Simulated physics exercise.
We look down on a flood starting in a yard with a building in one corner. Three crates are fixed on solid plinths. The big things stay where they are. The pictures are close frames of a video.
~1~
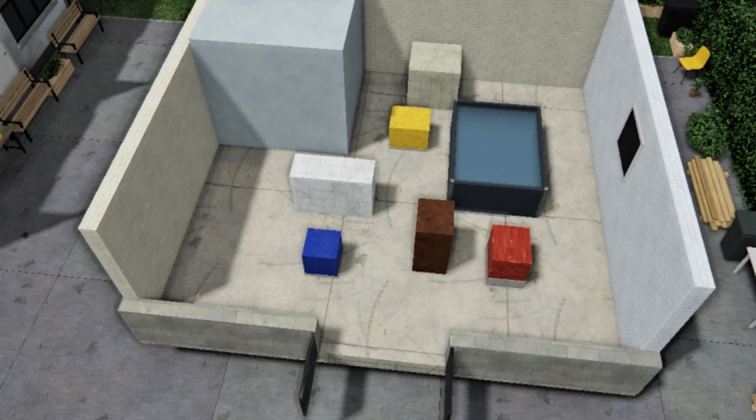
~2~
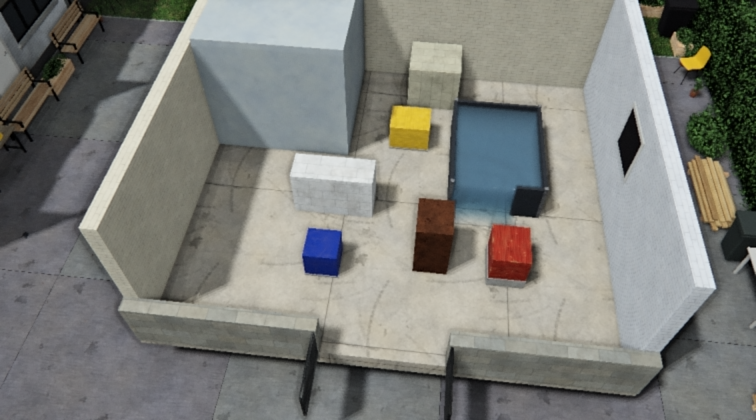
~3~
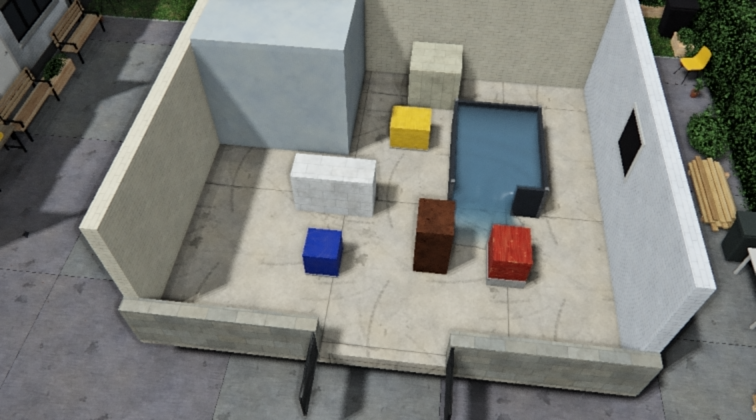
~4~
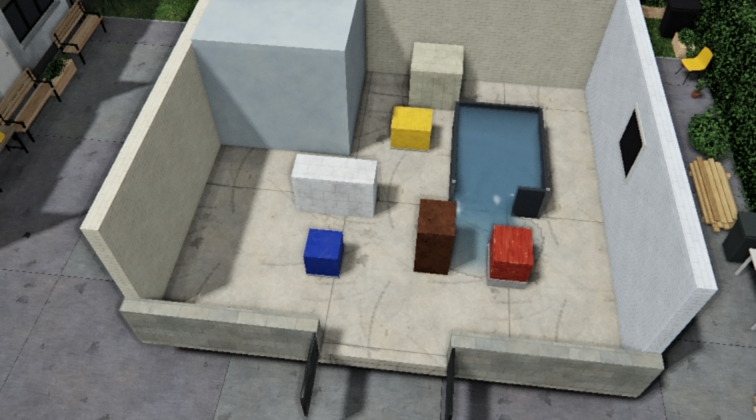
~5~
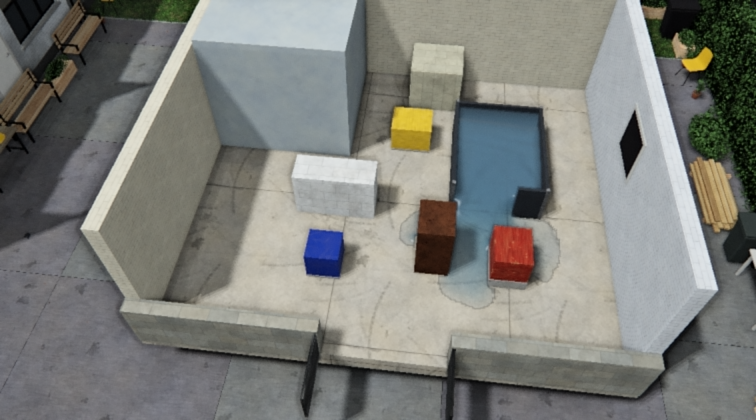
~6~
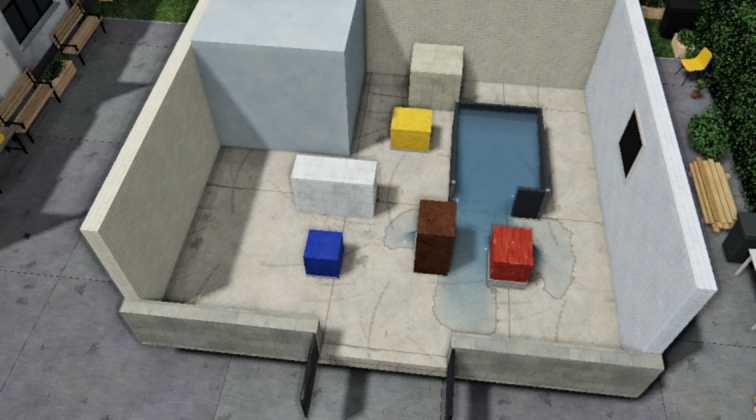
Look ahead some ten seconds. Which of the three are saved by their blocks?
The red crate is wetted; the yellow crate is wetted; the blue crate is wetted.
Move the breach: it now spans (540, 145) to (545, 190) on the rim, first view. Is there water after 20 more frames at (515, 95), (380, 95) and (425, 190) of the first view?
One after the other: Under water, dry, clear.
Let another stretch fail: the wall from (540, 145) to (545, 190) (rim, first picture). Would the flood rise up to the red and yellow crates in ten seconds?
One by one: The red one remains dry; the yellow one is topped.
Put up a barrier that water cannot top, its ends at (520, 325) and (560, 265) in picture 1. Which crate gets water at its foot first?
That is the red-painted one.
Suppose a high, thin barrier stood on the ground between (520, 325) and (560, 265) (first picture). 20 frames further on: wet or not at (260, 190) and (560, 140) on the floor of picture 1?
In turn: No water, awash.
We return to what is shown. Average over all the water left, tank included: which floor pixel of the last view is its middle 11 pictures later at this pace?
At about (493, 225).
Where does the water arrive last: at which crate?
The yellow-painted one.
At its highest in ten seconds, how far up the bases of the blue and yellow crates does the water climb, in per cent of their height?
Near 160 and 170 in a hundred.
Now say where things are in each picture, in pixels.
The water tank at (497, 145) is whole and still, in the first frame.
The front is at a hidden place, out from the gap at (482, 201), in the second frame.
The front is at a hidden place, out from the gap at (482, 203), in the third frame.
The front is at (455, 267), out from the gap at (482, 204), in the fourth frame.
The front is at (472, 303), out from the gap at (483, 205), in the fifth frame.
The front is at (467, 331), out from the gap at (482, 205), in the sixth frame.
A moment on, water covers 25 % of the floor; the red crate water round its plinth, the yellow crate not reached, the blue crate water round its plinth.
Next, water covers 35 % of the floor; the red crate water round its plinth, the yellow crate water round its plinth, the blue crate water round its plinth.
Then, water covers 55 % of the floor; the red crate water round its plinth, the yellow crate water round its plinth, the blue crate water round its plinth.
Later, water covers 80 % of the floor; the red crate water round its plinth, the yellow crate water round its plinth, the blue crate water round its plinth.
In the end, water covers 95 % of the floor; the red crate was topped, the yellow crate was topped, the blue crate was topped.
